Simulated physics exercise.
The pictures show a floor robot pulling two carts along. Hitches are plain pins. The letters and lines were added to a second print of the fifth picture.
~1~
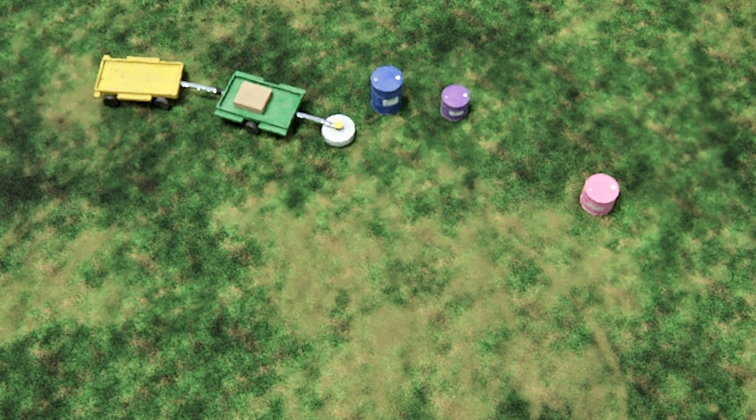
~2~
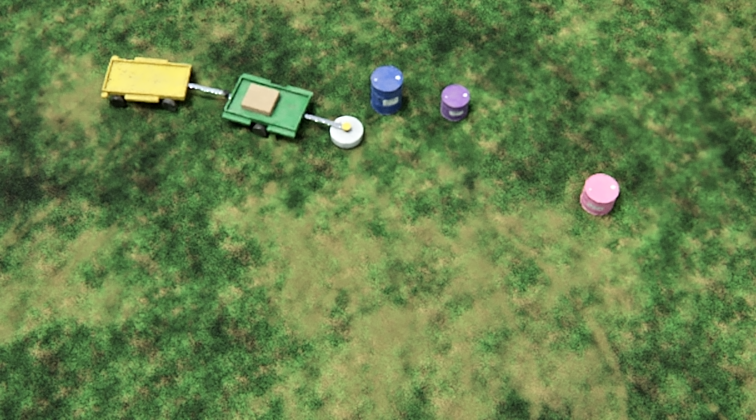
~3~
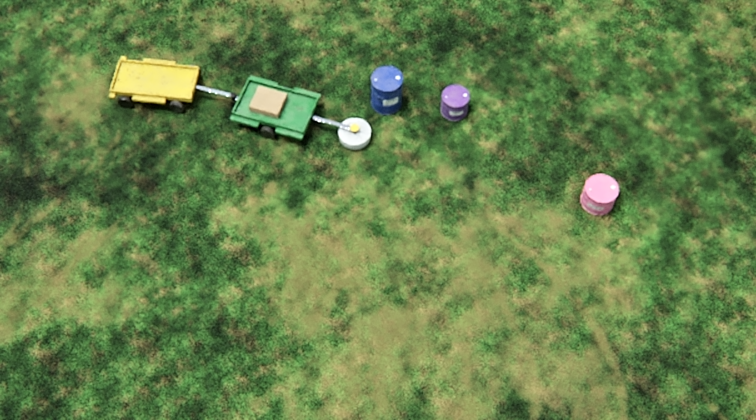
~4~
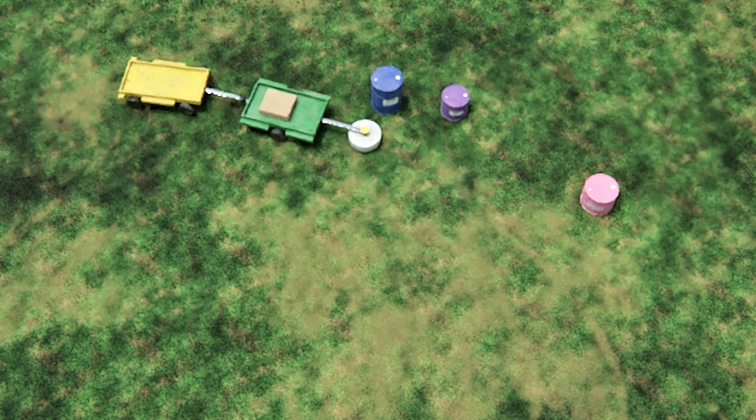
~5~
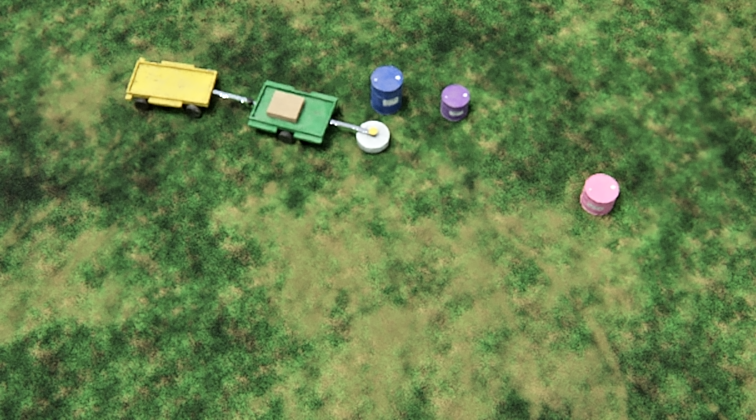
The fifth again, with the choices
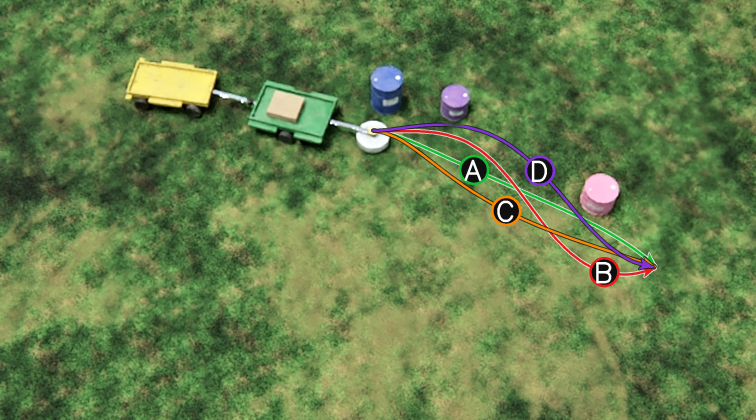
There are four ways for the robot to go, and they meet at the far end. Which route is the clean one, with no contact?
Everything gets past on C.
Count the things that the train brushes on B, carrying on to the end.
One.
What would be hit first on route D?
It meets the blue drum.
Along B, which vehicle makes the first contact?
The green cart.
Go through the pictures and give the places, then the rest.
Blue drum (387, 102); pink tub (597, 201); purple tub (454, 110), in the first frame.
Robot (347, 131); green cart (268, 104); yellow cart (147, 79); purple tub (454, 110), in the second frame.
Robot (355, 132); green cart (276, 106); yellow cart (155, 80); pink tub (597, 201), in the third frame.
Robot (365, 135); green cart (286, 109); yellow cart (165, 82); blue drum (387, 102), in the fourth frame.
Robot (373, 136); green cart (293, 111); yellow cart (172, 83); purple tub (454, 110); blue drum (387, 102); pink tub (597, 201), in the fifth frame.
On the copy, A from (373, 131) via (514, 188) to (656, 266); B from (373, 131) via (519, 191) to (655, 268); C from (373, 131) via (501, 208) to (655, 267); D from (373, 131) via (527, 159) to (653, 267).
On C. First, robot (461, 189), last cart (270, 104).
Then, robot (560, 240), last cart (365, 139).
Finally, robot (655, 272), last cart (446, 179); nothing has been touched.
By contrast, A meets the pink tub; B meets the blue drum; D meets the blue drum, pink tub and purple tub.
